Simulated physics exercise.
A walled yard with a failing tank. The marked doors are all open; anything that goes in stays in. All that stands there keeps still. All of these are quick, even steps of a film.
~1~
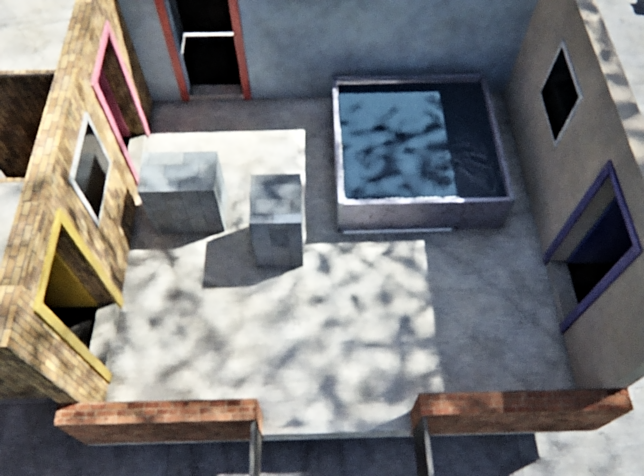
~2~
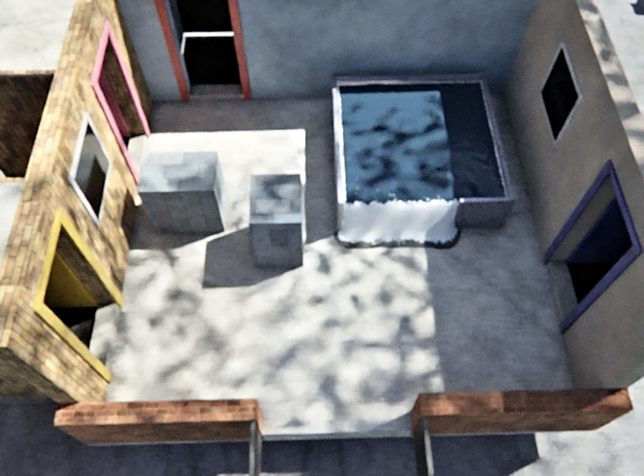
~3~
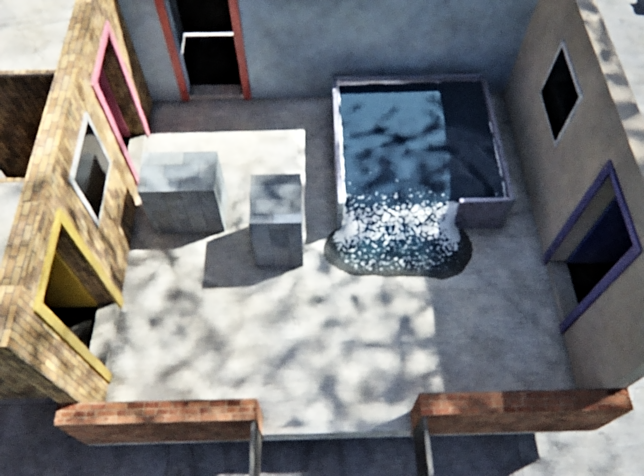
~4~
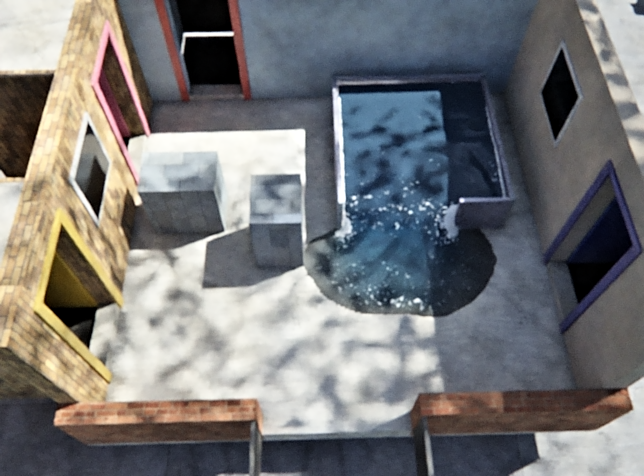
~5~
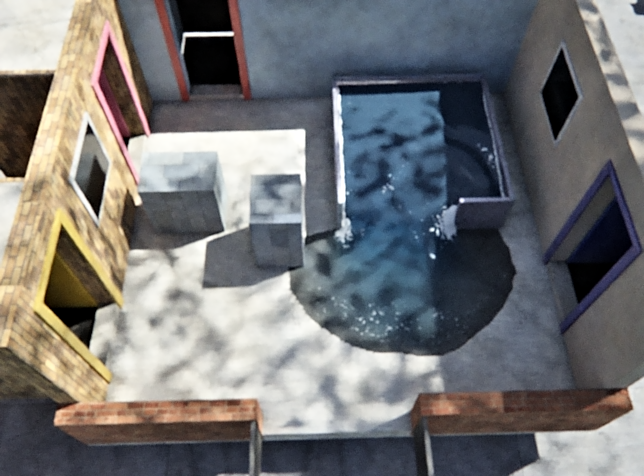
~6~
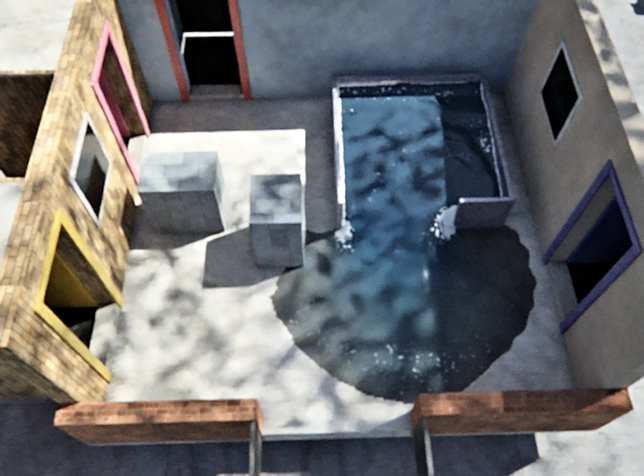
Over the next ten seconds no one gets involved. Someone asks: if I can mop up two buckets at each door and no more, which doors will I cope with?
The red door: You will cope; the pink door: You will cope; the blue door: You will cope; the yellow door: You will cope.
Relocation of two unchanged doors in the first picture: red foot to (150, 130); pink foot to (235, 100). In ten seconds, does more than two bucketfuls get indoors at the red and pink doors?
I'd say the red door falls short, while the pink door falls short.
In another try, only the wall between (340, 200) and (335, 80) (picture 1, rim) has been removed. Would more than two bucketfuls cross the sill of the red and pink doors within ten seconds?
The red door ends up above, while the pink door ends up above.
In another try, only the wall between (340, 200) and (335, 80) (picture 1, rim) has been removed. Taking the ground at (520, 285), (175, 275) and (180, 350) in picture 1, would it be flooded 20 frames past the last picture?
So: Spared, then wetted, then wetted.
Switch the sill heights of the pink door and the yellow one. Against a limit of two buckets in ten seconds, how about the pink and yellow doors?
I'd say pink door doesn't reach it while yellow door gets too much.
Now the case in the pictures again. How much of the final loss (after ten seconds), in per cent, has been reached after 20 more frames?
Around 50 percent.
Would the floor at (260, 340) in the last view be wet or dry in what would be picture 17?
It'll be soaked.
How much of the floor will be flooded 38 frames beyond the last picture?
That works out at 80 %.
A moment on, water covers 40 % of the floor; the red door not reached, the pink door not reached, the blue door wet at the sill, nothing in, the yellow door not reached.
Next, water covers 45 % of the floor; the red door not reached, the pink door not reached, the blue door wet at the sill, nothing in, the yellow door not reached.
Then, water covers 60 % of the floor; the red door not reached, the pink door not reached, the blue door wet at the sill, nothing in, the yellow door wet at the sill, nothing in.
Later, water covers 80 % of the floor; the red door wet at the sill, nothing in, the pink door wet at the sill, nothing in, the blue door wet at the sill, nothing in, the yellow door wet at the sill, nothing in.
In the end, water covers 95 % of the floor; the red door wet at the sill, nothing in, the pink door wet at the sill, nothing in, the blue door wet at the sill, nothing in, the yellow door wet at the sill, nothing in.
